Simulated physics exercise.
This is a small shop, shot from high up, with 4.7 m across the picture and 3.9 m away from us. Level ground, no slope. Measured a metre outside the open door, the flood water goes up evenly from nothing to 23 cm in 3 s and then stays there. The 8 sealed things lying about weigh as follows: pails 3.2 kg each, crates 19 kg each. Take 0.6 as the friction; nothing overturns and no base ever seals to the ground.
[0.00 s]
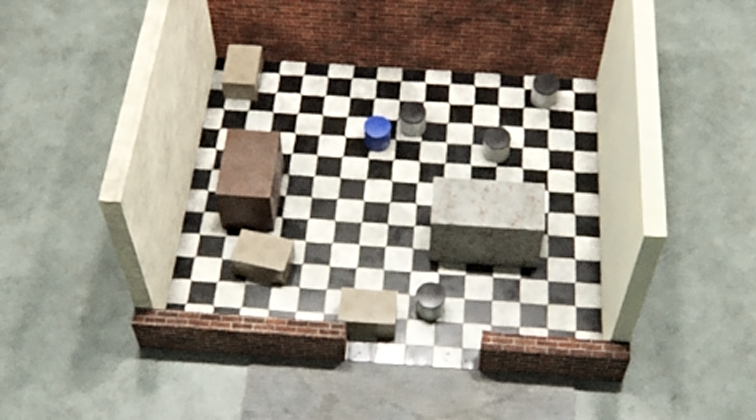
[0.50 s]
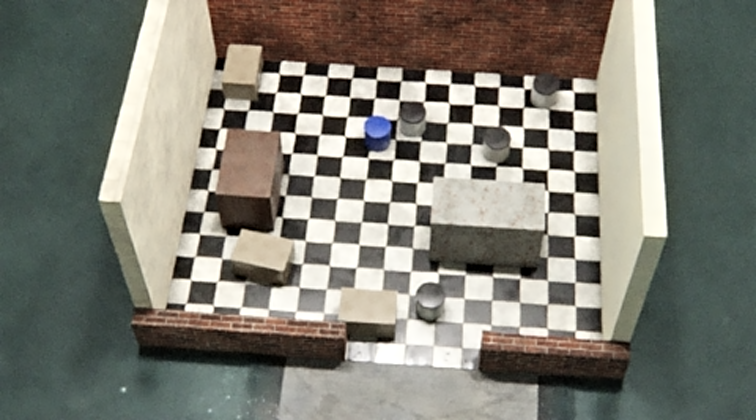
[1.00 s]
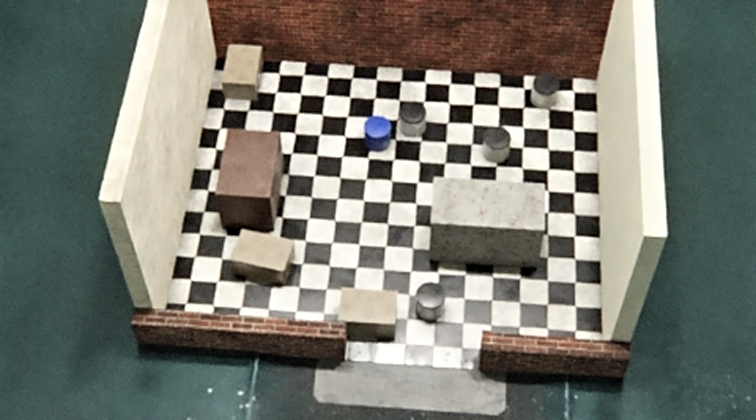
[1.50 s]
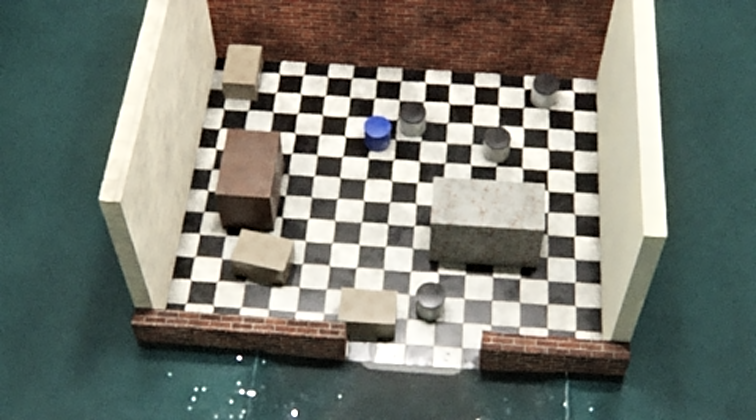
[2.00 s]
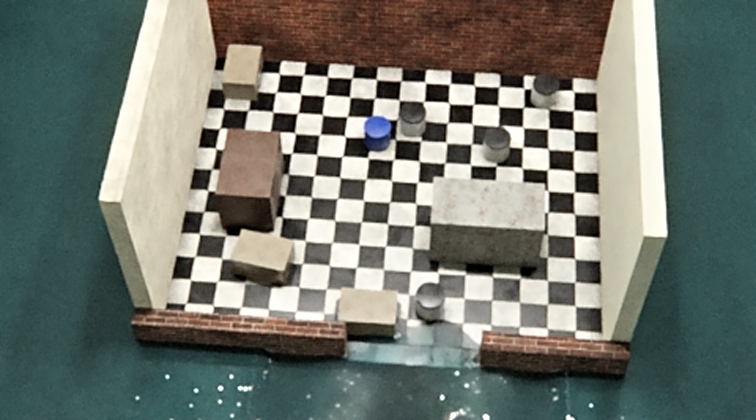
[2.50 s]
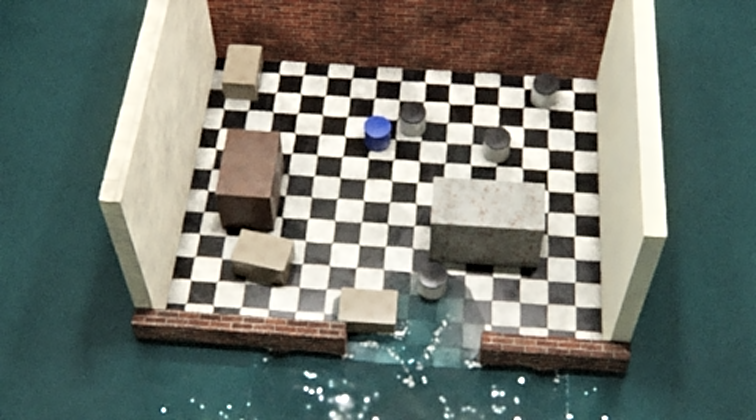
Water surrounds a small shop and enters through the front doorway, shifting a grey pail slightly.
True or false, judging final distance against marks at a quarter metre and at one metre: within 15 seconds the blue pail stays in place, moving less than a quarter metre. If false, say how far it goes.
False, over one metre.
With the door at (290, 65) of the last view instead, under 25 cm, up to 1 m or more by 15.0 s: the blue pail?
Well, the blue pail ends up distant in that setup.
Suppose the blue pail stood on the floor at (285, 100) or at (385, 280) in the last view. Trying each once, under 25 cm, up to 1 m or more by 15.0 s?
In that order: It shifts a modest distance; it goes a long way.
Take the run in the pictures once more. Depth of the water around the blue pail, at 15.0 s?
About 15 cm.
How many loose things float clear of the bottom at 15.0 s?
I'd say 8 of them.
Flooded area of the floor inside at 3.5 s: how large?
Close to 4.0 m2, I'd say.
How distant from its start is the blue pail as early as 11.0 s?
Around 140 centimetres.
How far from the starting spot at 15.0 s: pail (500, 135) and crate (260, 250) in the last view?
120 cm, 60 cm.
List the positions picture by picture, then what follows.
The blue pail at (377, 126), on the bottom; 0.0 m2 under water; 0 of 8 have shifted, in the first frame.
The blue pail at (377, 126) rests on the ground; 0.0 m2 under water; 0 of 8 have shifted, in the second frame.
The blue pail at (377, 126), on the bottom; 0.0 m2 under water; 0 of 8 have shifted, in the third frame.
The blue pail at (377, 126) rests on the ground; 0.0 m2 under water; 0 of 8 have shifted, in the fourth frame.
The blue pail at (377, 126), on the bottom; water covers 0.3 m2; 0 of 8 have shifted, in the fifth frame.
The blue pail at (377, 126), on the bottom; water covers 0.8 m2; 1 of 8 have shifted, in the sixth frame.
After 3.5 s the blue pail is near (377, 126), 0.0 m from its start, aground; 1 afloat.
After 6.8 s the blue pail is near (281, 70), 1.4 m from its start, afloat; 4 afloat.
After 11.0 s the blue pail is near (267, 84), 1.4 m from its start, afloat; 7 afloat.
After 15.0 s the blue pail is near (262, 107), 1.4 m from its start, afloat; 8 afloat.
